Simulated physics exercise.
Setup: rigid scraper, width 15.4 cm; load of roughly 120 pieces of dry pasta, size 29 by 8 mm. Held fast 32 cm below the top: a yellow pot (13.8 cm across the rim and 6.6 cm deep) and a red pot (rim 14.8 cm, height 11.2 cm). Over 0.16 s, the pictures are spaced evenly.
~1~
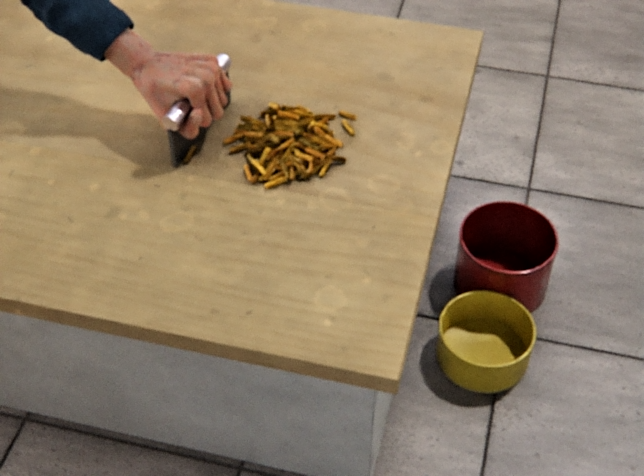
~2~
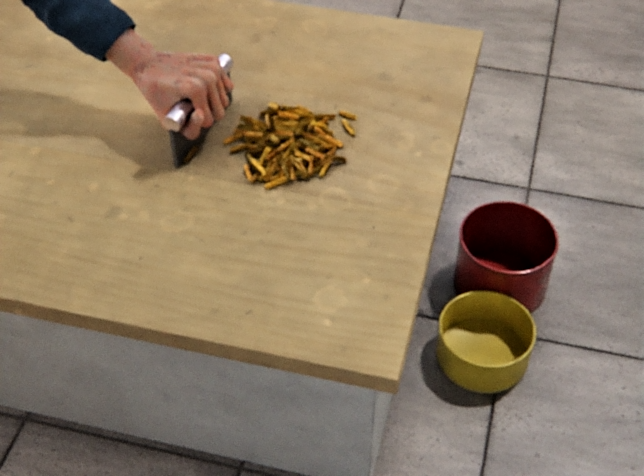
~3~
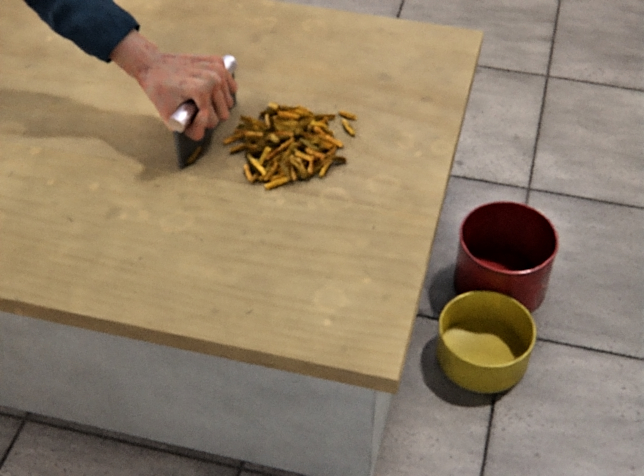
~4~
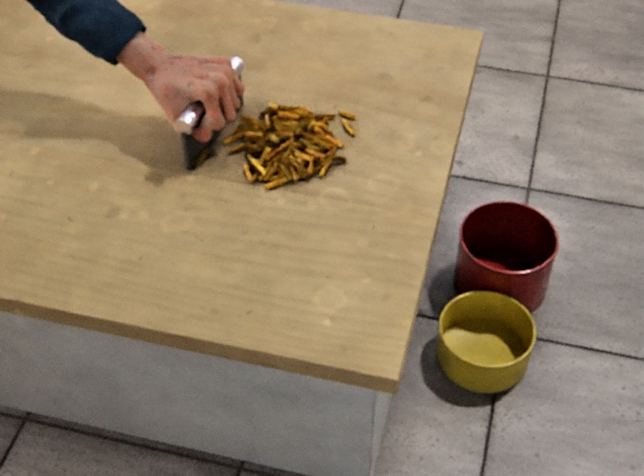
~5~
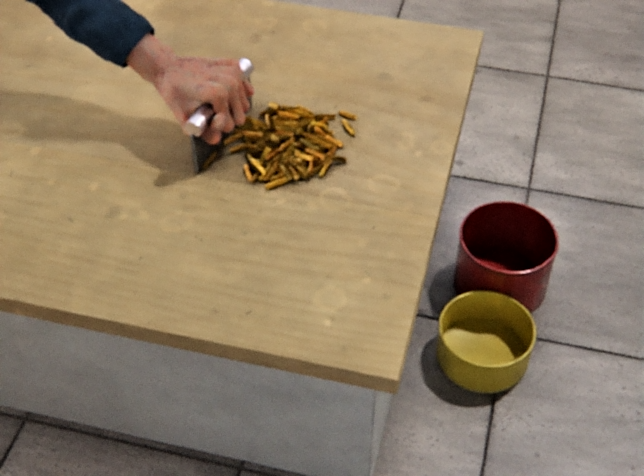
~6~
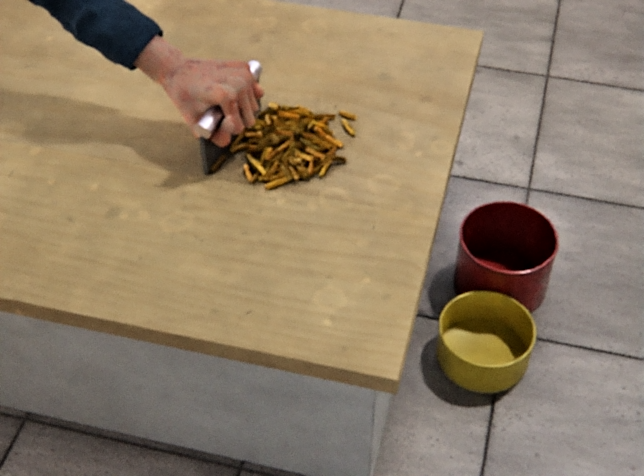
The video shows a hand holding a scraper upright on a wooden tabletop, sliding it slowly right to the near edge of a pile of dry pasta, nudging a few pieces, while a red pot and a yellow pot stay still below.
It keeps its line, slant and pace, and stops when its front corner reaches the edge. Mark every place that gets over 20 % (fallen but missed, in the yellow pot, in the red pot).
Tally: Missed does not exceed it, yellow pot exceeds it, red pot does not exceed it.
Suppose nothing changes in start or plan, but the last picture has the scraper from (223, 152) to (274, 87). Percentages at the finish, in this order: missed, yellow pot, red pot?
Missed: 45 %, yellow pot: 30 %, red pot: 10 %.
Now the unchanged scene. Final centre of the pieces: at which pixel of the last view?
About (482, 347).
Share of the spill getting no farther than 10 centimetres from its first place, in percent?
Roughly 5 percent.
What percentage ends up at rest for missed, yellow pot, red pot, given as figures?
Final shares - missed 10 percent, yellow pot 55 percent, red pot 10 percent.
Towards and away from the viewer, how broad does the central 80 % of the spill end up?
About 24 cm.
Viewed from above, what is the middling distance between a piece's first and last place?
About 32 cm.
Then, 0.34 s after the last picture, scraper 18 cm from its start, spill 18 cm wide; still on top 100 %.
Then, 0.67 s after the last picture, scraper 32 cm from its start, spill 23 cm wide; off the edge, not caught 15 %, still on top 85 %.
Then, 0.96 s after the last picture, scraper 33 cm from its start, spill 28 cm wide; yellow pot 50 %, red pot 10 %, off the edge, not caught 15 %, still on top 25 %.
In the end, yellow pot 55 %, red pot 10 %, fallen but missed 10 %, still on top 20 %.
